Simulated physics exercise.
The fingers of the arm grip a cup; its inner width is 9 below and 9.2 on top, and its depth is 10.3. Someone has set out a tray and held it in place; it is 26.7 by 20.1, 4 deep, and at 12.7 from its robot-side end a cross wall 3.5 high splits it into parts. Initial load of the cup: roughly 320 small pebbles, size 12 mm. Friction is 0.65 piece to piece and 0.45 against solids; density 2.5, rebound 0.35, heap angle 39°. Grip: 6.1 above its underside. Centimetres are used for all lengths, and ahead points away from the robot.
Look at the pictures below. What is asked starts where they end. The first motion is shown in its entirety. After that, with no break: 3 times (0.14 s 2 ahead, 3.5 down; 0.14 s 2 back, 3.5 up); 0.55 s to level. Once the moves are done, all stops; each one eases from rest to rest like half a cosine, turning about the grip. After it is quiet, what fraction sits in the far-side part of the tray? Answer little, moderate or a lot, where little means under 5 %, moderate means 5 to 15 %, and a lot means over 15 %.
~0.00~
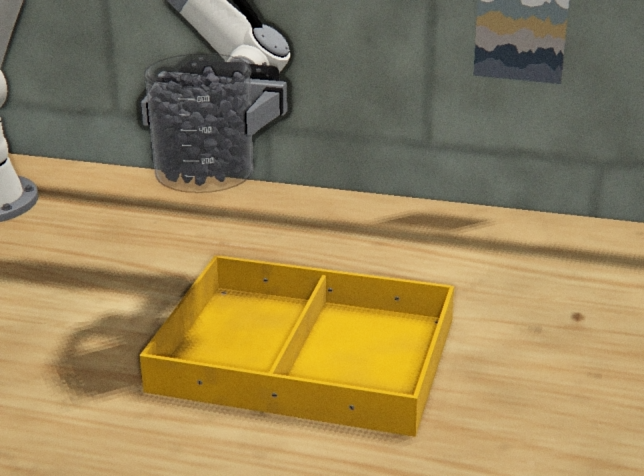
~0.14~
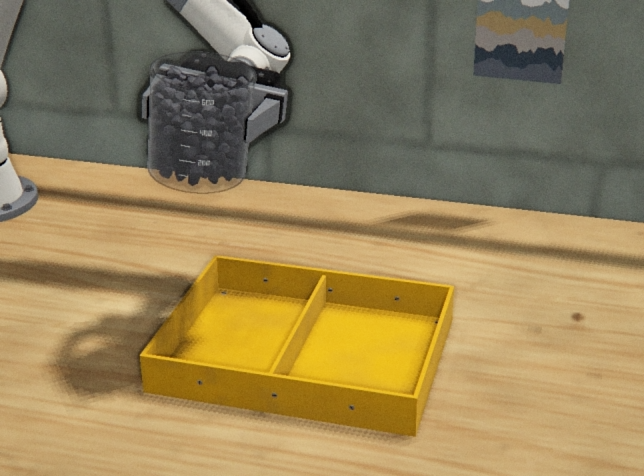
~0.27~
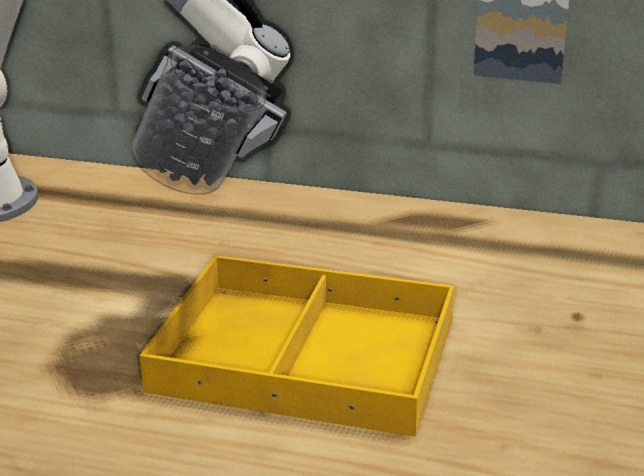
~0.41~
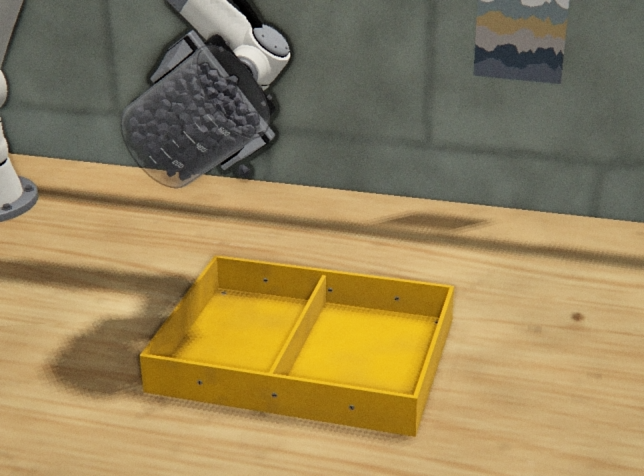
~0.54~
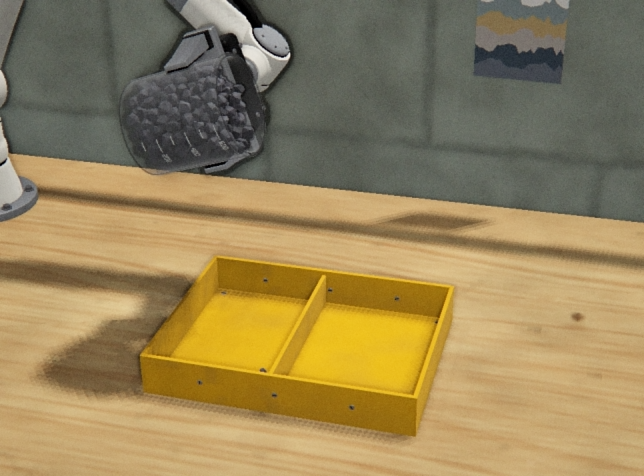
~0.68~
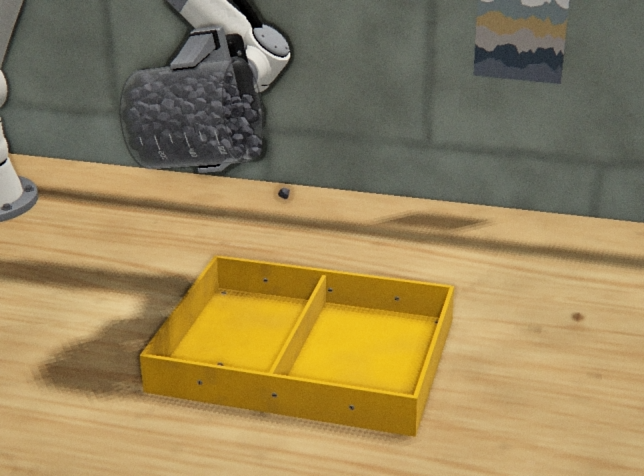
Moderate.
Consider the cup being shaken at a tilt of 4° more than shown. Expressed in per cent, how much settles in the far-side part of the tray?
Estimate: Around 10 per cent.
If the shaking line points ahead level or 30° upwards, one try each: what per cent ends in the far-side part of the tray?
You'd get about 35 per cent with the first setting and about 45 per cent with the second.
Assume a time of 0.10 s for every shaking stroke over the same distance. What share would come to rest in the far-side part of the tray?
In that case around 20 per cent.
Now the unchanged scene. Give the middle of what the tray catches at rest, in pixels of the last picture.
I'd point to somewhere near (352, 350).
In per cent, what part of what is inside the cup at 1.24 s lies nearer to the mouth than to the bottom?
Roughly 45 %.
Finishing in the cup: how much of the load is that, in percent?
Roughly 90 percent.
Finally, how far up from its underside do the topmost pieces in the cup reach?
Height at rest: Approx. 10.5 cm.
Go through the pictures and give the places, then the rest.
In the first frame, cup middle at (201, 124), level; upper third of the load around (199, 99), from x 155 to 245, top at y 75; 324 in the cup.
In the second frame, cup middle at (200, 124), tilted 8° forward; upper third of the load around (200, 98), from x 160 to 245, top at y 75.
In the third frame, cup middle at (197, 122), tilted 27° forward; upper third of the load around (197, 100), from x 145 to 250, top at y 65.
In the fourth frame, cup middle at (194, 120), tilted 52° forward; upper third of the load around (194, 97), from x 135 to 255, top at y 70; 323 in the cup, 1 in flight or on a rim.
In the fifth frame, cup middle at (192, 117), tilted 71° forward; upper third of the load around (189, 93), from x 135 to 265, top at y 70; 323 in the cup, 1 in the robot-side part.
In the sixth frame, cup middle at (192, 115), tilted 79° forward; upper third of the load around (187, 93), from x 135 to 285, top at y 75; 322 in the cup, 1 in the robot-side part, 1 in flight or on a rim.
After 1.24 s, tilted 79° forward, highest piece 29 above the table; 299 in the cup, 21 in the far-side part, 3 in the robot-side part, 1 in flight or on a rim.
After 1.79 s, tilted 40° forward, highest piece 28 above the table; 296 in the cup, 23 in the far-side part, 4 in the robot-side part, 1 in flight or on a rim.
After 2.27 s, level, highest piece 30 above the table; 296 in the cup, 24 in the far-side part, 4 in the robot-side part.
After 3.32 s, level, highest piece 30 above the table; 296 in the cup, 24 in the far-side part, 4 in the robot-side part.
At rest, 296 in the cup, 24 in the far-side part, 4 in the robot-side part. That is 7 % in the far-side part of the tray.
